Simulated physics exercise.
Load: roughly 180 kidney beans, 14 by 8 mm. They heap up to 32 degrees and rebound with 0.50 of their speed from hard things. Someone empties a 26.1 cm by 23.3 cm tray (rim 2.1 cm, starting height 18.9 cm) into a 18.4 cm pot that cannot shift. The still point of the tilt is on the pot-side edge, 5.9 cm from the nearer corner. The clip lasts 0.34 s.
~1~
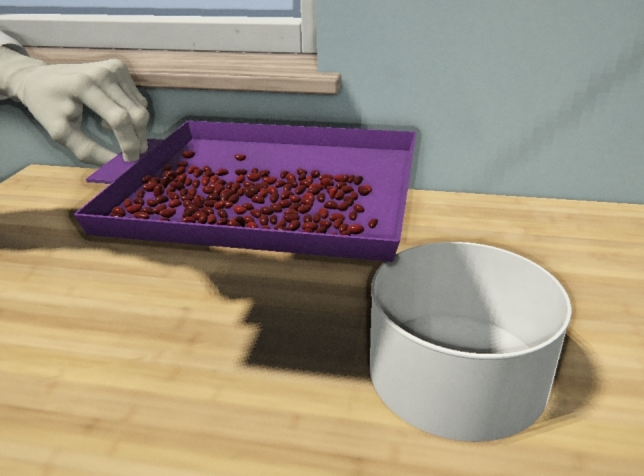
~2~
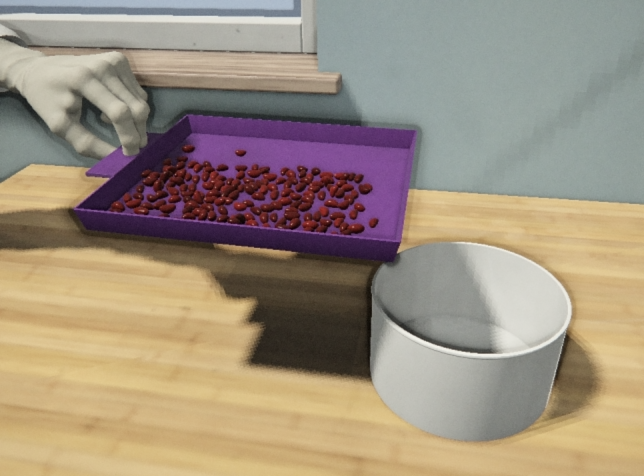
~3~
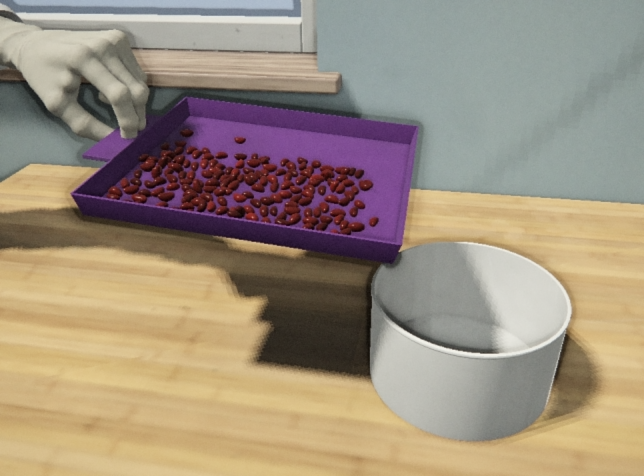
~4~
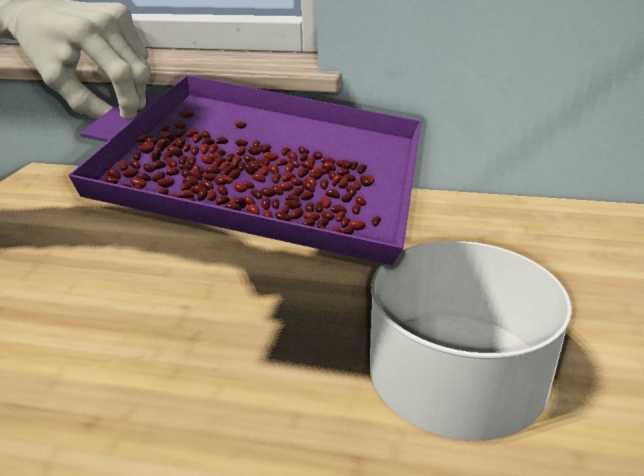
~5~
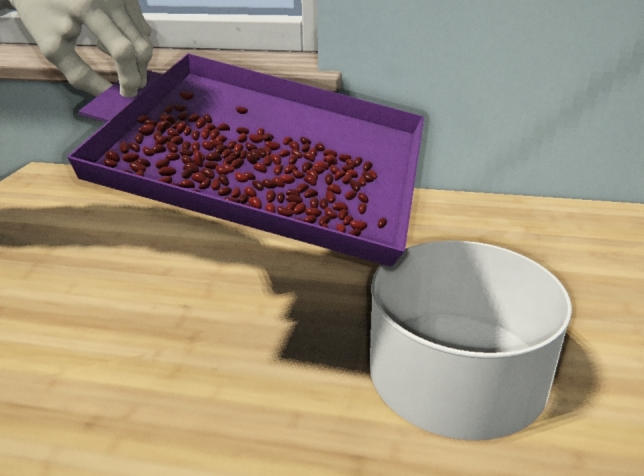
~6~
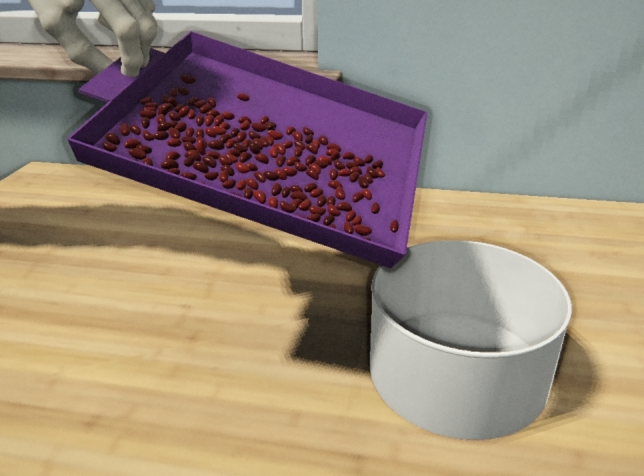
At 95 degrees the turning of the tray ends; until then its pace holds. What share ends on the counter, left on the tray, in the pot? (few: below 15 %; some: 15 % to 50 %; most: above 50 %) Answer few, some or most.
Counter: Most, tray: Few, pot: Some.
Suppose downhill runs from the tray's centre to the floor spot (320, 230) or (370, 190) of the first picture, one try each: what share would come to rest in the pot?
About 10 and 75 per cent.
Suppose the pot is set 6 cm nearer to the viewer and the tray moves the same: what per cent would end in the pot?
Then about 100 per cent.
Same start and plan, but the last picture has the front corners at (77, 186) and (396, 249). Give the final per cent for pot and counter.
Pot 5, counter 95.
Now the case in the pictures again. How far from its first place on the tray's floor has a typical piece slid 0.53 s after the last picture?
Roughly 10 cm.
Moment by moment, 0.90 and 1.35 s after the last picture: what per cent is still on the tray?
In turn: 70, 5.
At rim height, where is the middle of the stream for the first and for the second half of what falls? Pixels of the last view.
At about (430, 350), then at (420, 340).
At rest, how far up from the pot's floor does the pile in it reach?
About 1.5 cm.
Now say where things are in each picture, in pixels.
The first frame shows tray tilt 0 degrees, front corners at (82, 212) and (394, 237); middle of the pieces at (249, 193); pot at (468, 291).
The second frame shows tray tilt 1 degrees, front corners at (82, 207) and (394, 238); middle of the pieces at (249, 190).
The third frame shows tray tilt 5 degrees, front corners at (79, 192) and (396, 240), lowest corner right front; middle of the pieces at (249, 180).
The fourth frame shows tray tilt 10 degrees, front corners at (77, 173) and (397, 243), lowest corner right front; middle of the pieces at (249, 169).
The fifth frame shows tray tilt 14 degrees, front corners at (77, 155) and (399, 245), lowest corner right front; middle of the pieces at (251, 158).
The sixth frame shows tray tilt 19 degrees, front corners at (77, 138) and (400, 248), lowest corner right front; middle of the pieces at (262, 158); pot at (468, 289).
Then, 0.53 s after the last picture, tilt 55 degrees; the tray holds 100 %, the pot 0 %.
Then, 0.90 s after the last picture, tilt 79 degrees; the tray holds 70 %, the pot 10 %.
Then, 1.35 s after the last picture, tilt 95 degrees; the tray holds 5 %, the pot 40 %.
In the end, counter 60 %, tray 0 %, pot 40 %.
